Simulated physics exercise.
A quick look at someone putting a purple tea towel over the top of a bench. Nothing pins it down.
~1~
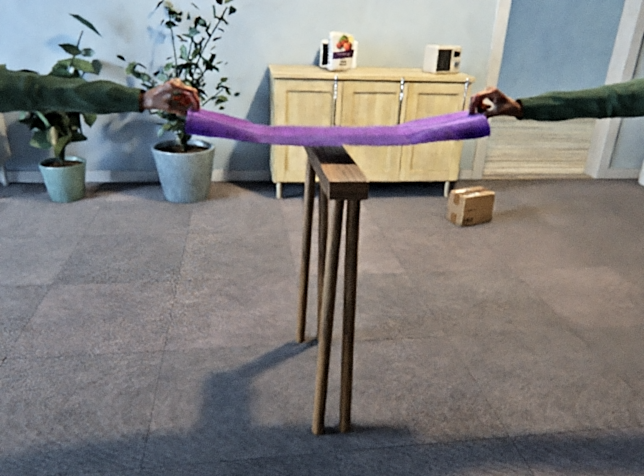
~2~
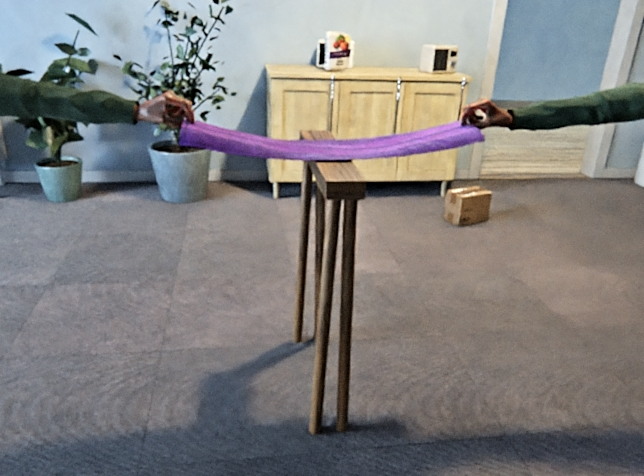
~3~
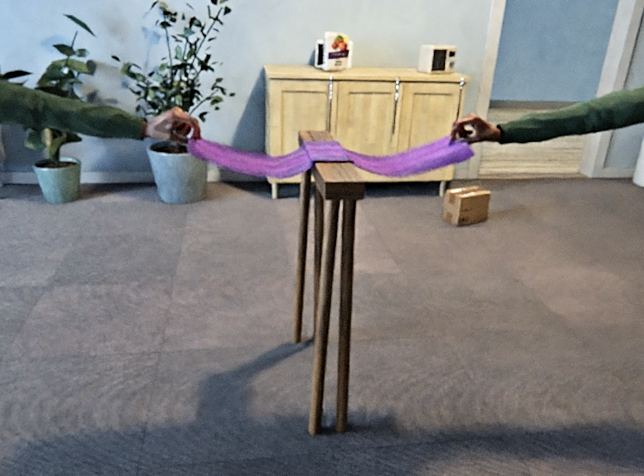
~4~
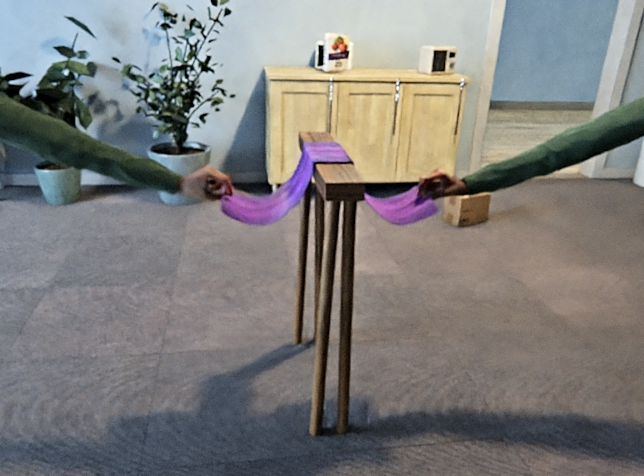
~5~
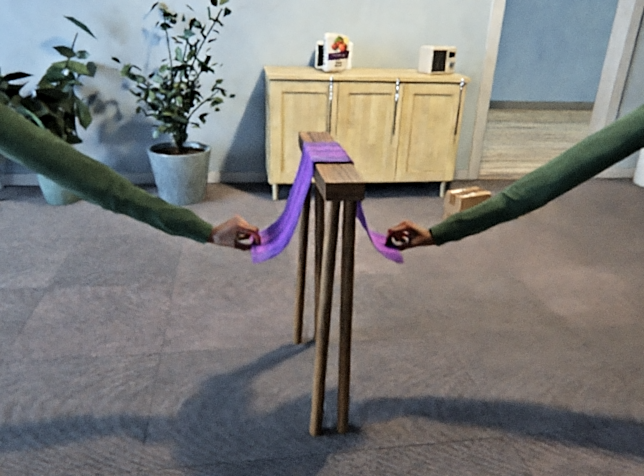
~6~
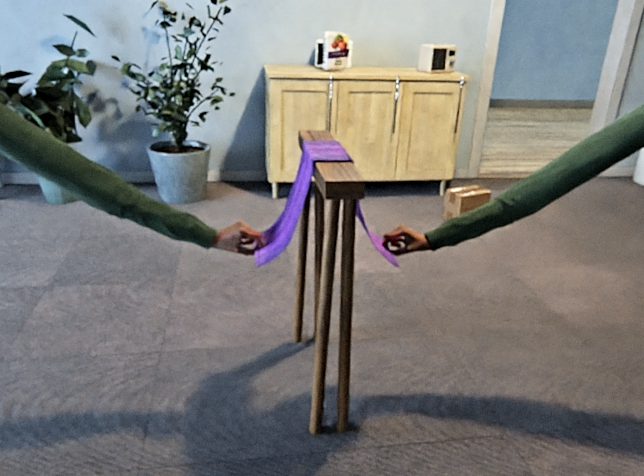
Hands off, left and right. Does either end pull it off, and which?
The purple tea towel hangs there.
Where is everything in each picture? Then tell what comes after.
Left end (191, 134); right end (485, 137); top of the bench (349, 186), in the first picture.
Left end (185, 146); right end (481, 142), in the second picture.
Left end (191, 154); right end (471, 158); top of the bench (345, 186), in the third picture.
Left end (225, 214); right end (436, 213), in the fourth picture.
Left end (258, 263); right end (400, 263), in the fifth picture.
Left end (262, 265); right end (395, 266); both sides about alike, in the sixth picture.
Then, 0.30 s later than the last view, tea towel hanging on both sides, left end near (302, 265), right end near (343, 268).
Then, 0.84 s later than the last view, tea towel hanging on both sides, left end near (293, 265), right end near (349, 267).
Then, 1.74 s later than the last view, tea towel hanging on both sides, left end near (301, 265), right end near (339, 269).
Finally, tea towel hanging on both sides, left end near (305, 265), right end near (335, 269). The purple tea towel keeps its place.
